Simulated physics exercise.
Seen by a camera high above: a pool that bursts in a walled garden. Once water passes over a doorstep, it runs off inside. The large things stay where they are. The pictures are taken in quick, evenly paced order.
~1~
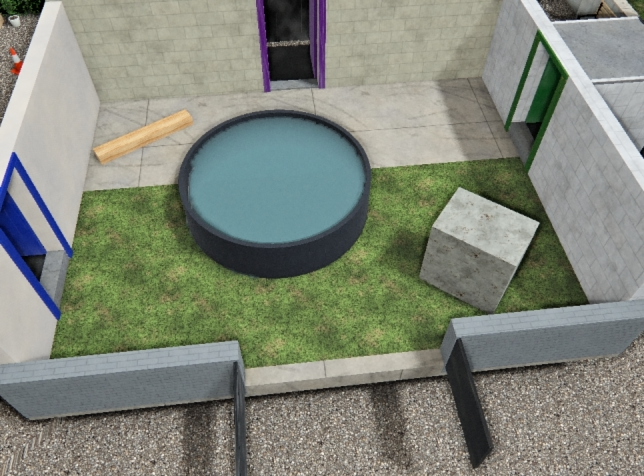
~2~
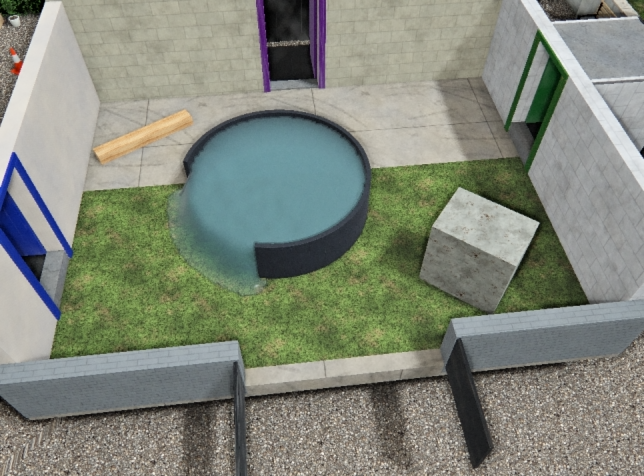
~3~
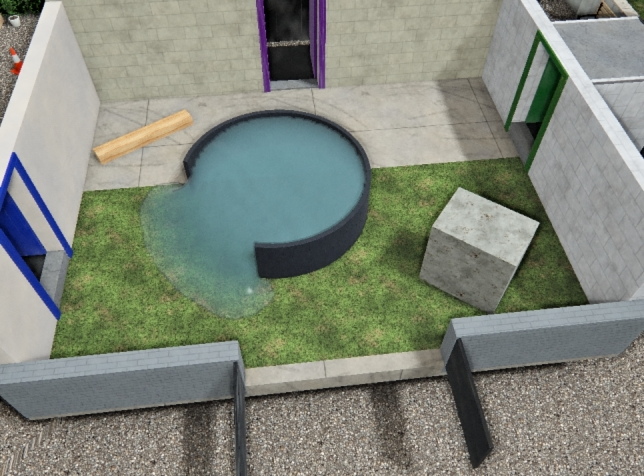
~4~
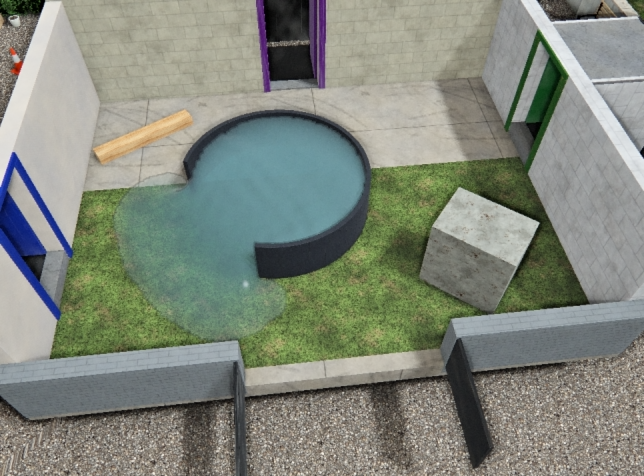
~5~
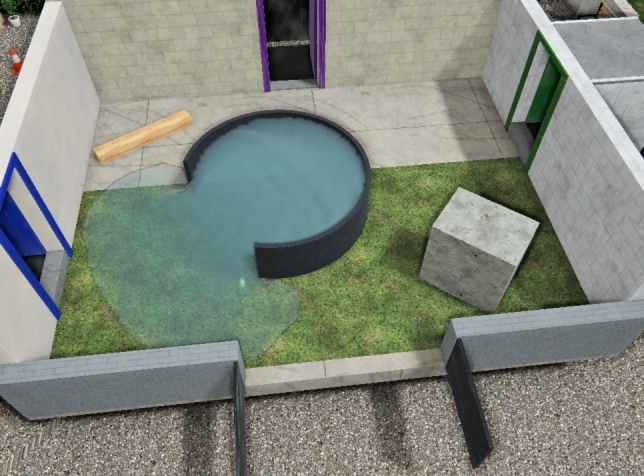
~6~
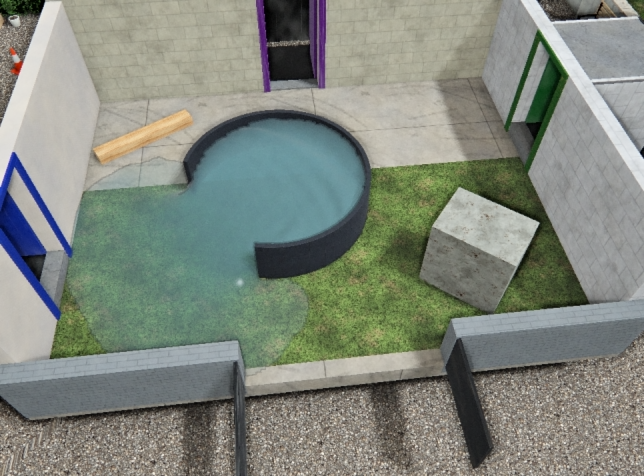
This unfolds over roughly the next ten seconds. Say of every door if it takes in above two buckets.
One by one: I expect the blue door to go past two buckets; I expect the purple door to go past two buckets; I expect the green door to stop at two buckets or less.
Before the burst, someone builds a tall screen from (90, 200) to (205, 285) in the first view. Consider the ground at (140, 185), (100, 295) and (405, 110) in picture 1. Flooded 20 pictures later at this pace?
Taking the points in order - wetted, wetted, unwetted.
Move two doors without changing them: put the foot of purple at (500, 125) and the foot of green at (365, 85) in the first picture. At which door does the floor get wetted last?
The one in purple is last.
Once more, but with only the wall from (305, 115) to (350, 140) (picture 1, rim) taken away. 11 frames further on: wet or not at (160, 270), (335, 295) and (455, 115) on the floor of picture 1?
Taken one by one: Unaffected, then unaffected, then sodden.
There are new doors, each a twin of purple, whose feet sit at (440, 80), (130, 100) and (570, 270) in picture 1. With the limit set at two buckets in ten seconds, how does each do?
Well, the first one doesn't reach it, the next overshoots, and the last doesn't reach it.
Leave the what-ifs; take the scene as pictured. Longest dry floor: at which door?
Looking at the pictures, the answer is the one in green.
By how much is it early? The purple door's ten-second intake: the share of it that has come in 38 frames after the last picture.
Roughly 45 per cent.
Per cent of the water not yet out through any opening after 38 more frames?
I'd put it at about 86 per cent.
A moment on, water covers 30 % of the floor; the blue door under two buckets in, the purple door not reached, the green door not reached.
Next, water covers 30 % of the floor; the blue door over two buckets in, the purple door not reached, the green door not reached.
Then, water covers 45 % of the floor; the blue door far over two buckets in, the purple door not reached, the green door not reached.
Later, water covers 75 % of the floor; the blue door far over two buckets in, the purple door over two buckets in, the green door not reached.
In the end, water covers 95 % of the floor; the blue door far over two buckets in, the purple door over two buckets in, the green door wet at the sill, nothing in.
